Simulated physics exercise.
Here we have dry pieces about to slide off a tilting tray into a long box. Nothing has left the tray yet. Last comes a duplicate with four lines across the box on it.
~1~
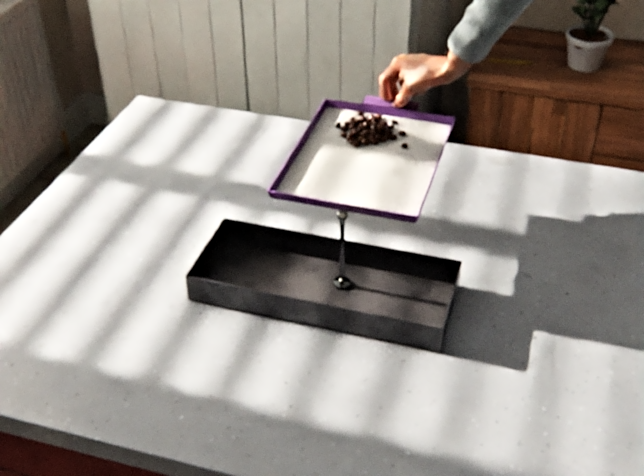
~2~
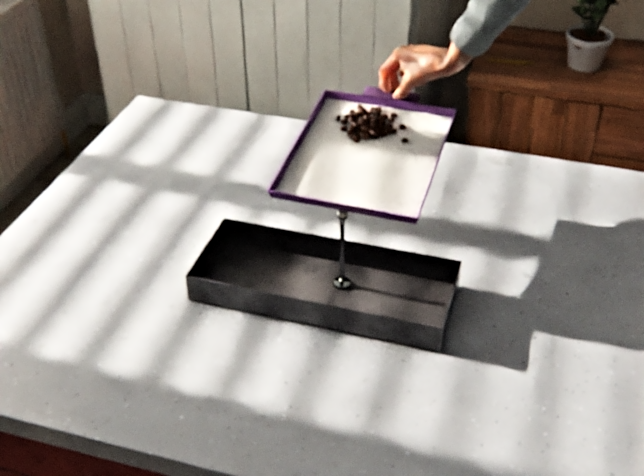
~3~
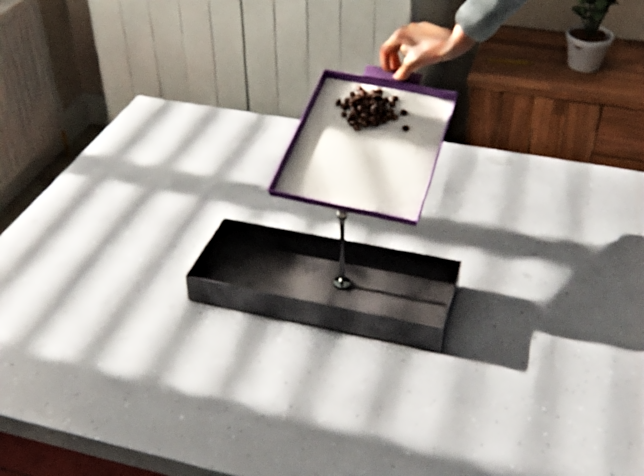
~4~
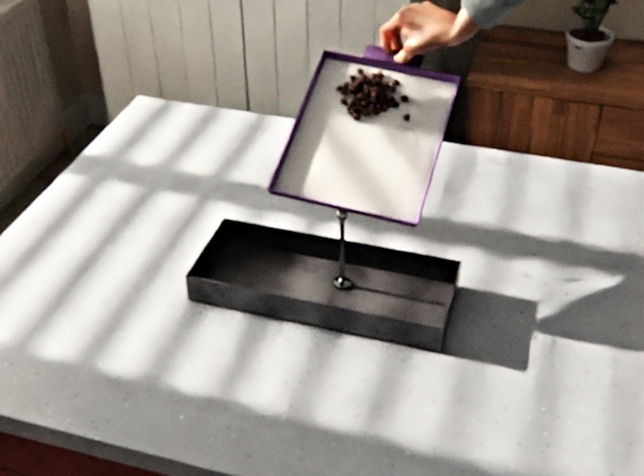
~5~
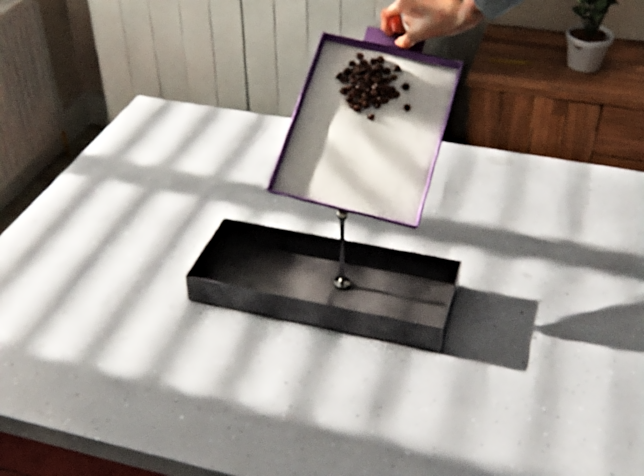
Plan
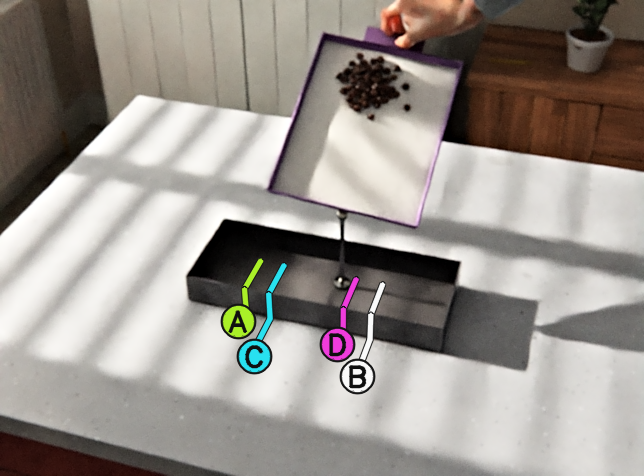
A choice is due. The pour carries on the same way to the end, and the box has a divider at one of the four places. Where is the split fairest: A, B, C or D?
Go for B.
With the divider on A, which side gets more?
Right.
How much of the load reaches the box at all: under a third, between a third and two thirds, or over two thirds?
About that: Over two thirds.
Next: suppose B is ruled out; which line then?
Here it is line D.
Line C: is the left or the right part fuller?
Right.
On the marked copy, line A crosses the front rim at (244, 288); line B crosses the front rim at (371, 313); line C crosses the front rim at (269, 293); line D crosses the front rim at (343, 308).
If A is chosen, of what is caught, none on the left of the divider, all on the right.
If B is chosen, of what is caught, about half on the left of the divider, about half on the right.
If C is chosen, of what is caught, none on the left of the divider, all on the right.
If D is chosen, of what is caught, about a quarter on the left of the divider, most on the right.
